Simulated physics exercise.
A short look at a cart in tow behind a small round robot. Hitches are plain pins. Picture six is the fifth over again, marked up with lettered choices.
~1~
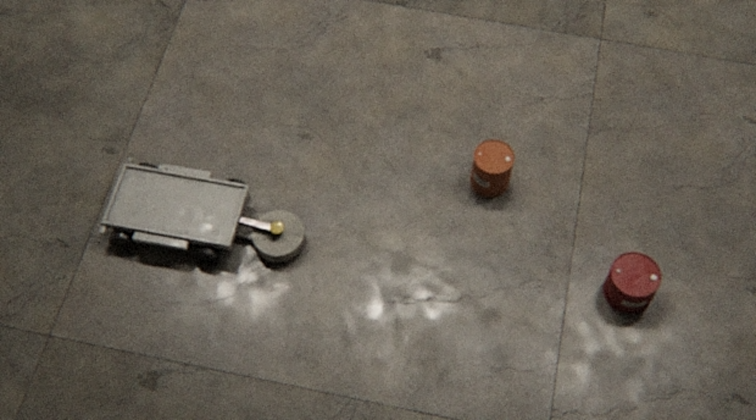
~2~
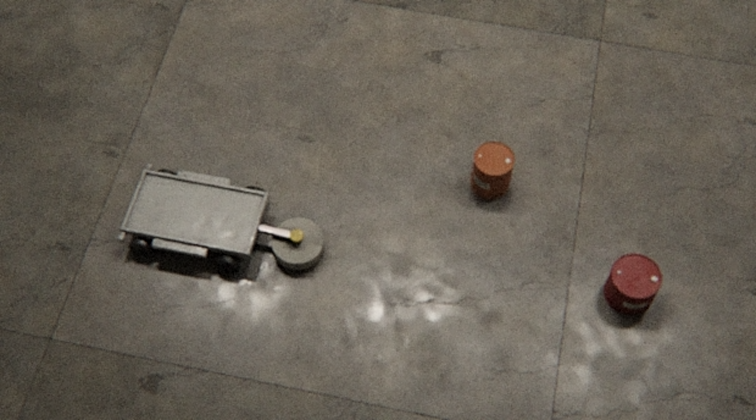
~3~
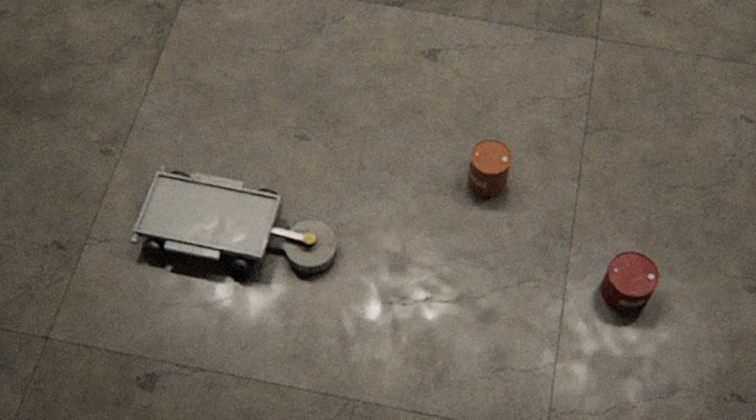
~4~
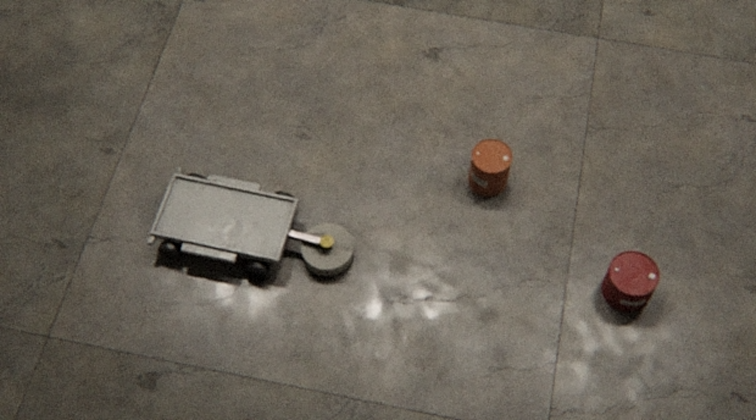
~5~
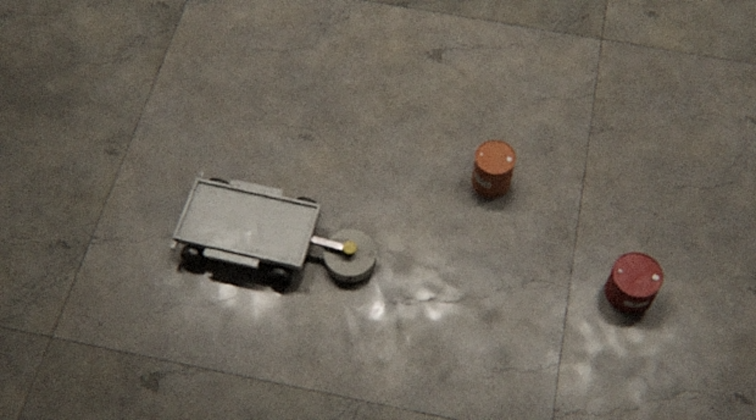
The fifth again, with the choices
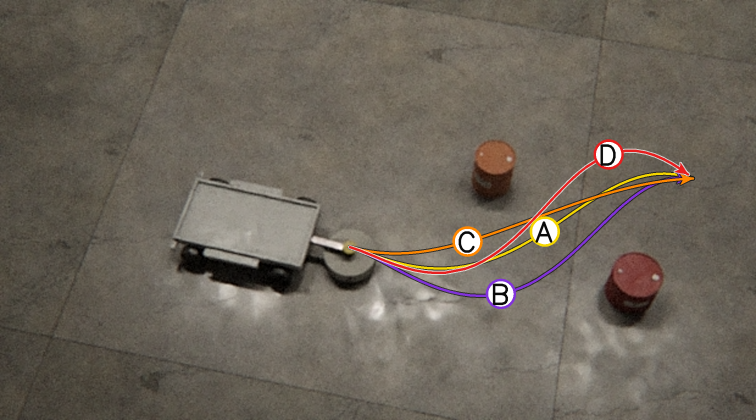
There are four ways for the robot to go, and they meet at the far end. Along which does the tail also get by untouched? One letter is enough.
A.
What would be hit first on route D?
It meets the orange keg.
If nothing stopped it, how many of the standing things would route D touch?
One.
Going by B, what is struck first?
It meets the red tub.
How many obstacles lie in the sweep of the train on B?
It touches one.
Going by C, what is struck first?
It meets the orange keg.
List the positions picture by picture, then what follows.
In the first picture, robot (278, 234); white cart (176, 205); red tub (627, 292).
In the second picture, robot (298, 242); white cart (196, 212); red tub (628, 293).
In the third picture, robot (311, 245); white cart (208, 215); red tub (625, 291).
In the fourth picture, robot (327, 248); white cart (225, 217); red tub (626, 290).
In the fifth picture, robot (350, 254); white cart (248, 223); red tub (629, 292); orange keg (491, 182).
On the marked copy, A from (350, 247) via (537, 236) to (693, 179); B from (350, 247) via (537, 280) to (690, 178); C from (350, 247) via (522, 223) to (693, 179); D from (350, 247) via (532, 221) to (688, 175).
Following A. Soon after the start, robot (481, 269), cart (375, 252).
Later, robot (589, 207), cart (498, 236).
In the end, robot (690, 186), cart (595, 200); nothing has been touched.
As for the rest, B meets the red tub; C meets the orange keg; D meets the orange keg.
